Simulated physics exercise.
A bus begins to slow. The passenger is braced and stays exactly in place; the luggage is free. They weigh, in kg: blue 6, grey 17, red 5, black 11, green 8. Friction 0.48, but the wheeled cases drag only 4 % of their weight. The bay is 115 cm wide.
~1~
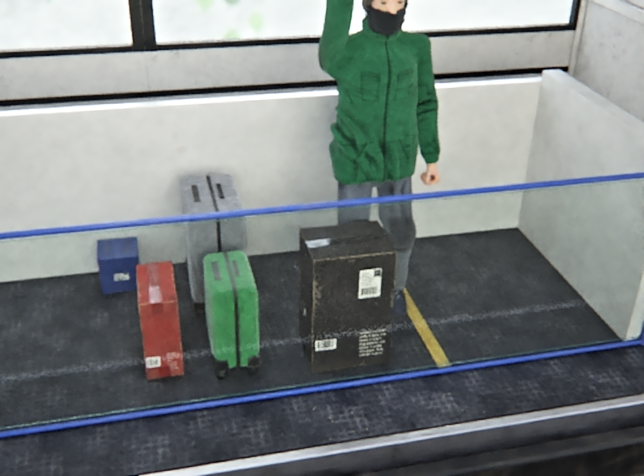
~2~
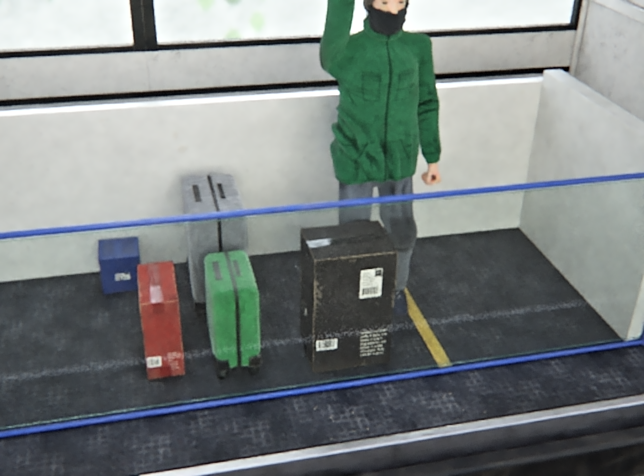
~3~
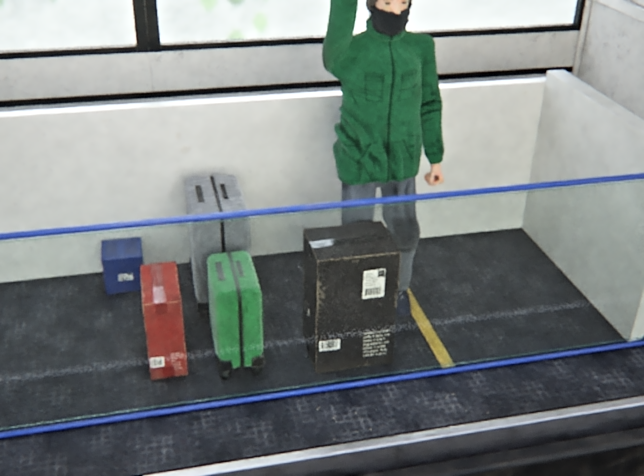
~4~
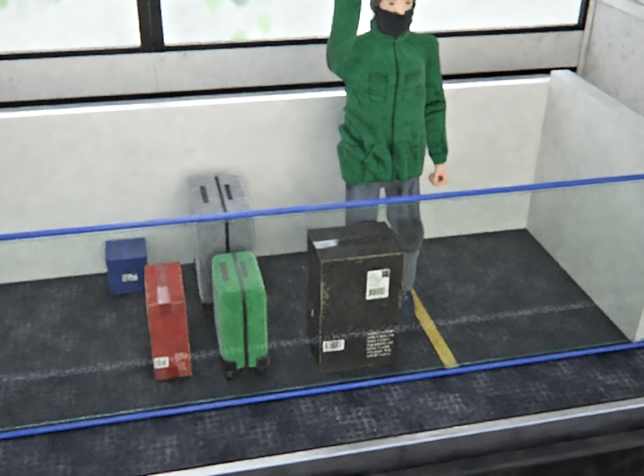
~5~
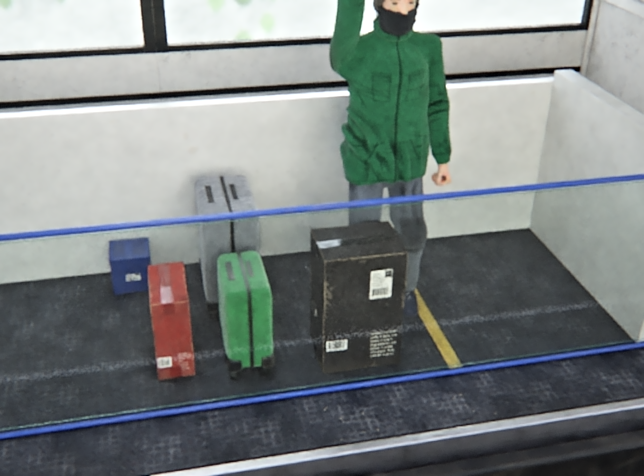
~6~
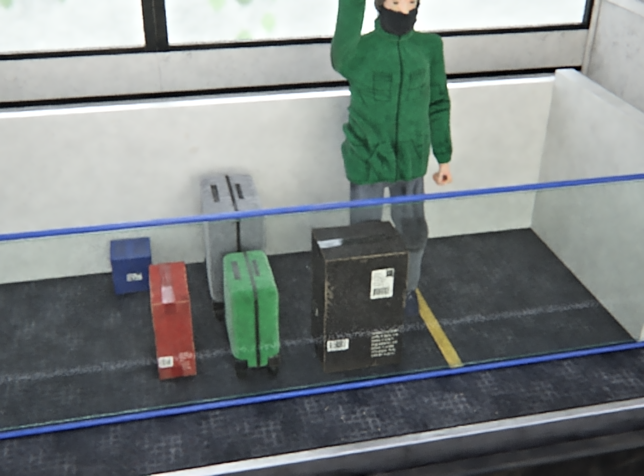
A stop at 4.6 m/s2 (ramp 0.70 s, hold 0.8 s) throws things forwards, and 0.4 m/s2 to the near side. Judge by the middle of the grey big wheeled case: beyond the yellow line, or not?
This time the grey big wheeled case ends beyond the yellow line.
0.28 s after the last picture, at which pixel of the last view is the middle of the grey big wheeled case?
At about (273, 243).
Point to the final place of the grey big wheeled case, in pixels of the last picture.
Around (536, 205).
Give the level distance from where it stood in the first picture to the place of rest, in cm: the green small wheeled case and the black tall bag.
About: Green small wheeled case 130, black tall bag 110.
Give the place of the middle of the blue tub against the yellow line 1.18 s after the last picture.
About 140 cm short of it.
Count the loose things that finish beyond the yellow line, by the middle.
The count is 3.
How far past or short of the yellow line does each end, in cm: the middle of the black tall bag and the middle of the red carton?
Black tall bag 70 past, red carton 60 short.
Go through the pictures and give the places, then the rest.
In the first frame, grey big wheeled case (215, 246), green small wheeled case (231, 313).
In the second frame, grey big wheeled case (216, 245), green small wheeled case (232, 313).
In the third frame, grey big wheeled case (219, 246), green small wheeled case (235, 314).
In the fourth frame, grey big wheeled case (223, 246), green small wheeled case (239, 314).
In the fifth frame, grey big wheeled case (228, 246), green small wheeled case (245, 314).
In the sixth frame, grey big wheeled case (234, 245), green small wheeled case (251, 313).
Then, 0.28 s after the last picture the grey big wheeled case is 70 cm short of the yellow line, tilted 0°, near (273, 243) in the last picture's view.
Then, 0.68 s after the last picture the grey big wheeled case is 18 cm short of the yellow line, tilted 0°, near (371, 226) in the last picture's view.
Then, 1.18 s after the last picture the grey big wheeled case is 76 cm past the yellow line, tilted 0°, near (535, 205) in the last picture's view; the green small wheeled case 44 cm past the yellow line, tilted 0°.
In the final state, blue tub stops short of the yellow line; grey big wheeled case crosses the yellow line; red carton stops short of the yellow line; black tall bag crosses the yellow line; green small wheeled case crosses the yellow line.
